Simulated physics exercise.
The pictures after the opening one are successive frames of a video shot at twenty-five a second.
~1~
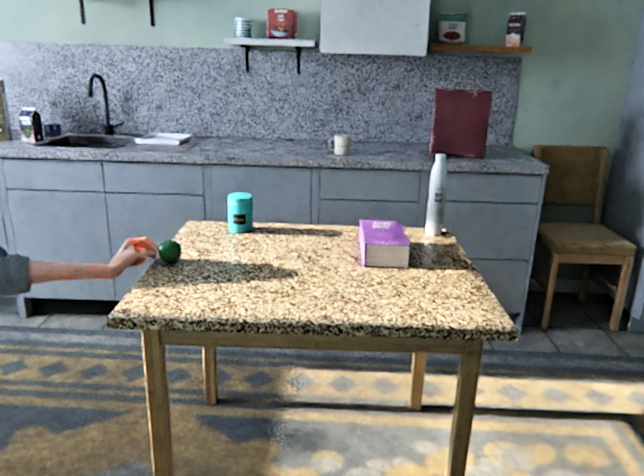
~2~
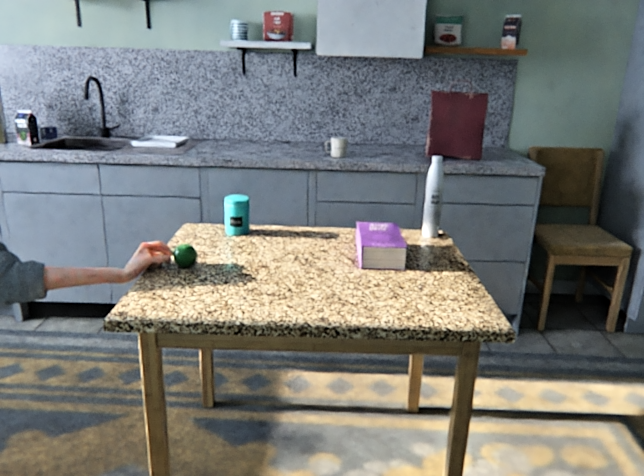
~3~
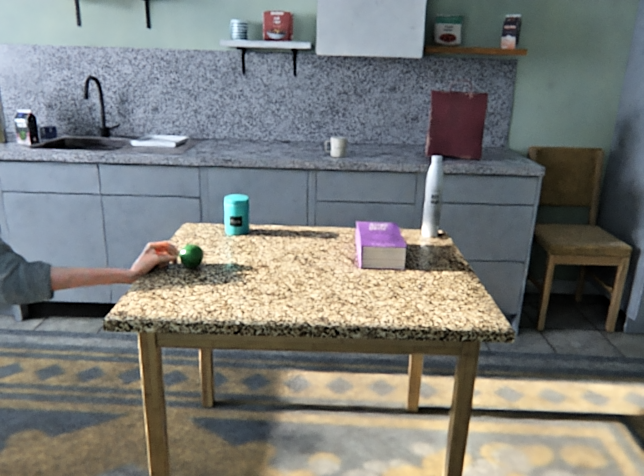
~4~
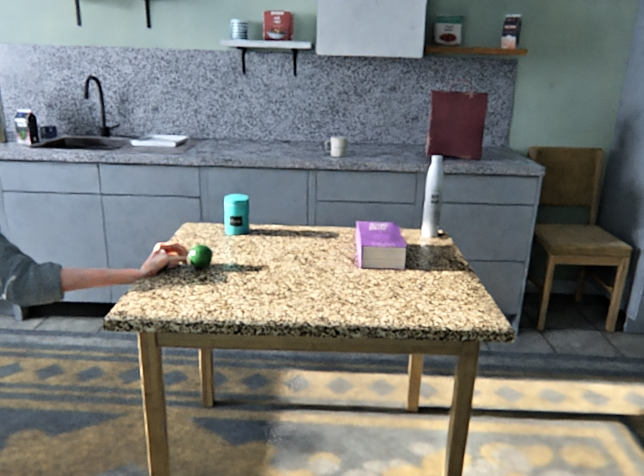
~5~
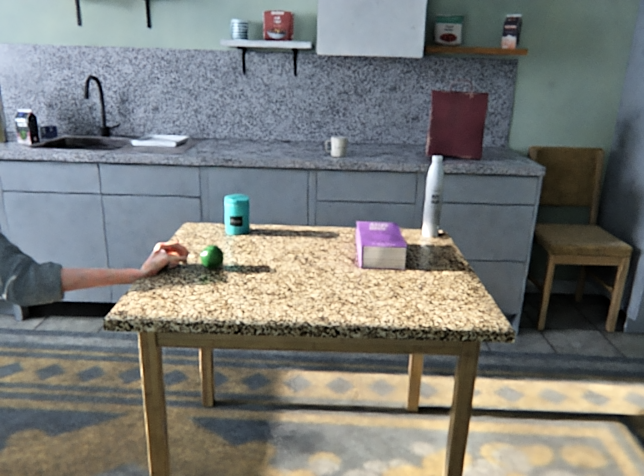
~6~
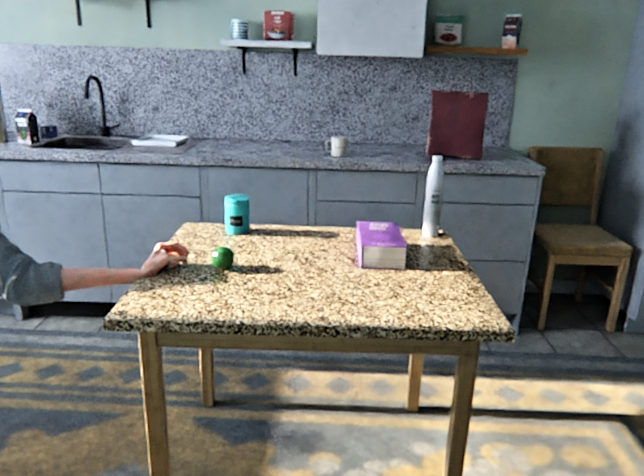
A green apple moving right across a speckled kitchen table, pushed by a hand, then rolling slightly ahead of the still fingers.
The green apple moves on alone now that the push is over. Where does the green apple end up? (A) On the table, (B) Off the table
The answer is B.
Then, 0.30 s past the last view, green apple displaced well along near (303, 264).
Then, 0.70 s past the last view, green apple displaced well along near (407, 273).
Then, 1.10 s past the last view, green apple now off the table.
Then, 1.40 s past the last view, things are still on the move.
Finally, off the table, green apple.
